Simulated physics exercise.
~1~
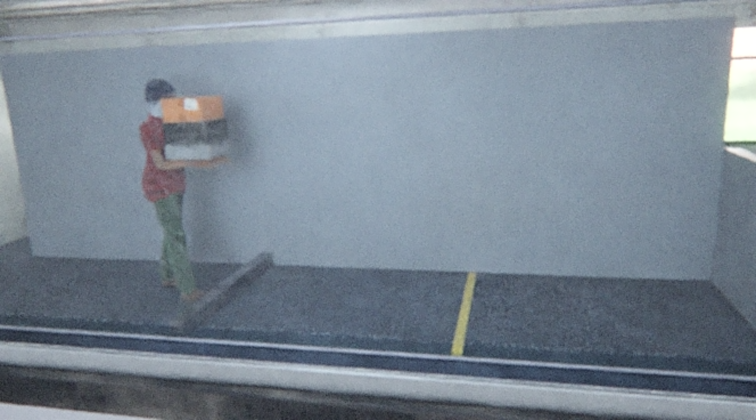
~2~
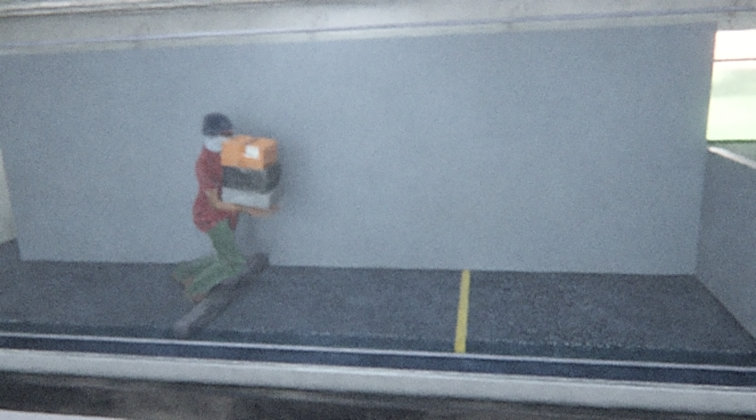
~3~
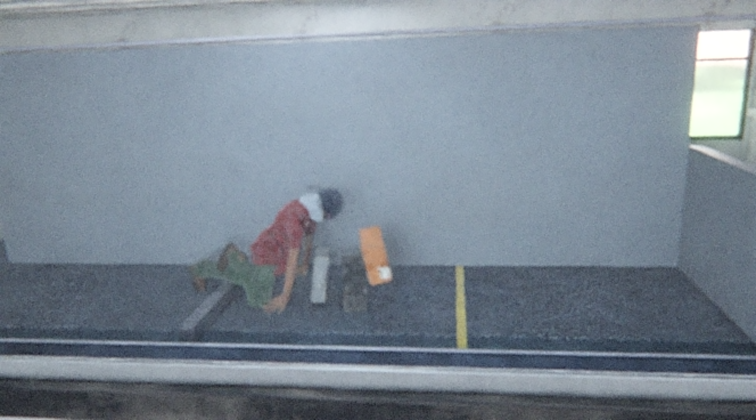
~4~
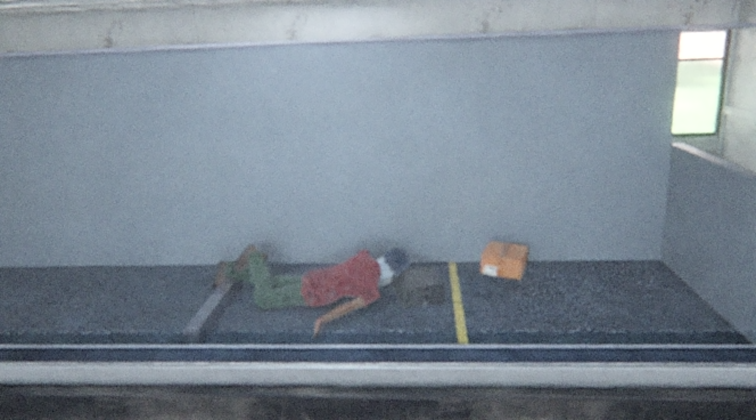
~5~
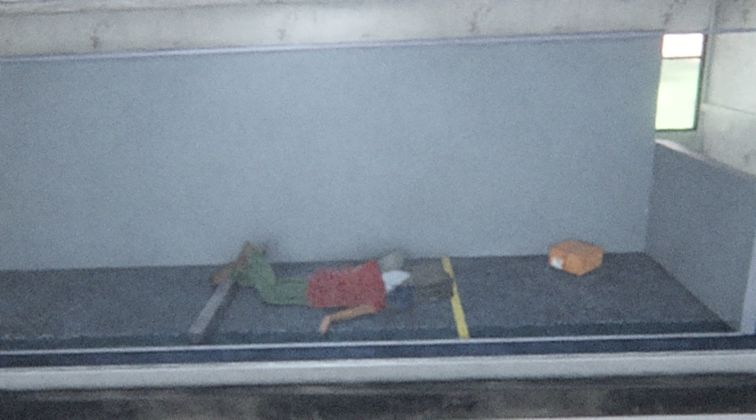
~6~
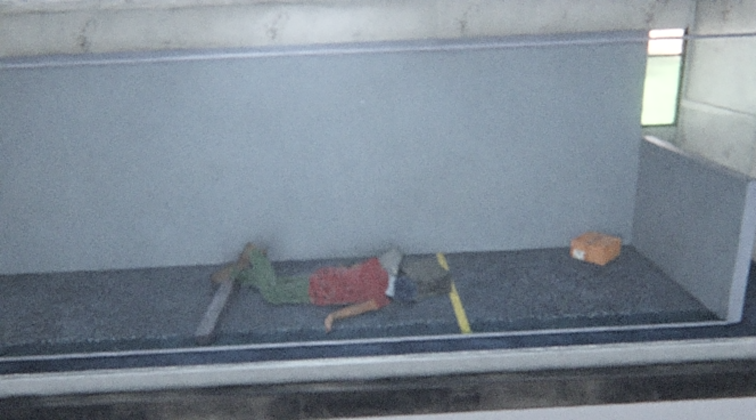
Person carrying three stacked boxes trips over a low bar and falls flat, the orange box tumbling beyond the yellow line.
